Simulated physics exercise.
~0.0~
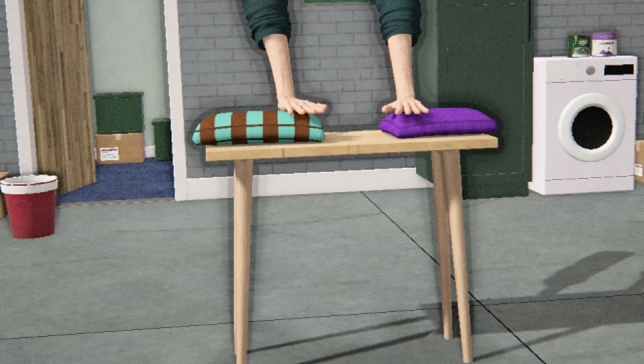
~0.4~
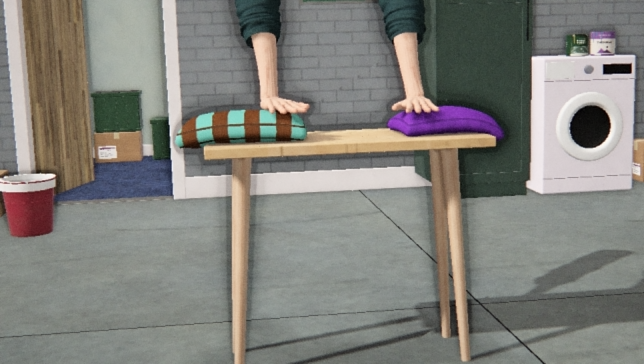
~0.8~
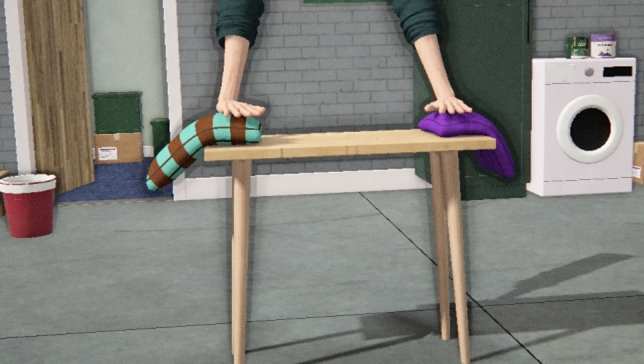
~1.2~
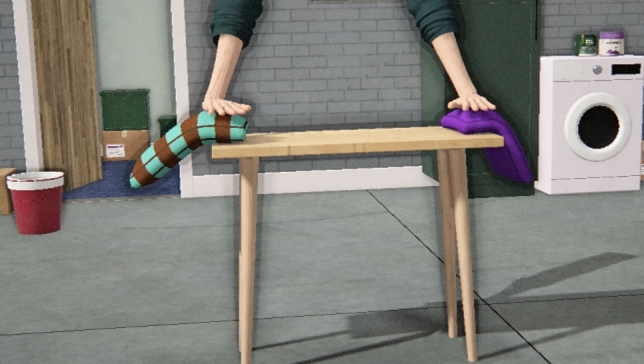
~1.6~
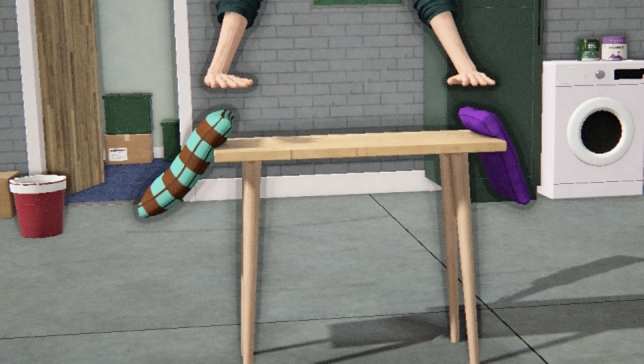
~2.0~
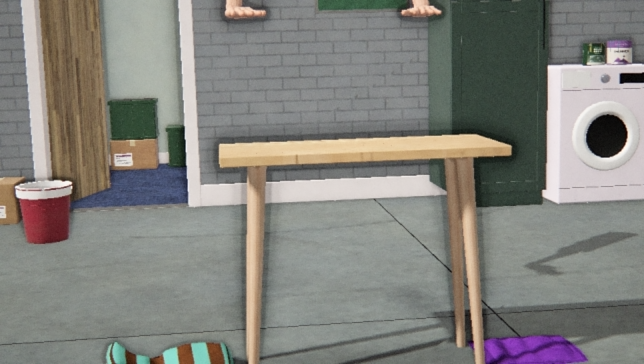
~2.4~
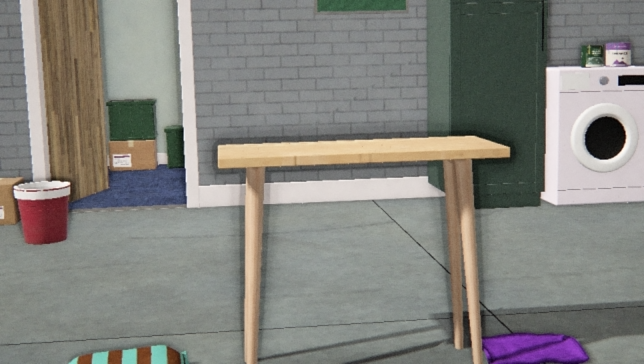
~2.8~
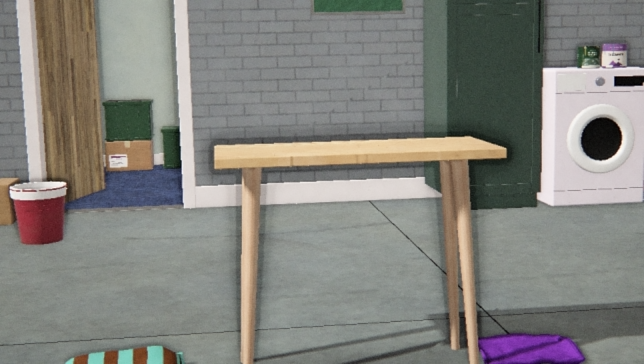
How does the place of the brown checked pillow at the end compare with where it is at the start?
At the start the pillow is on top of the bench, toward the left side under a hand. By the end it is lying on the floor, lower down and farther left, past the left end of the bench.
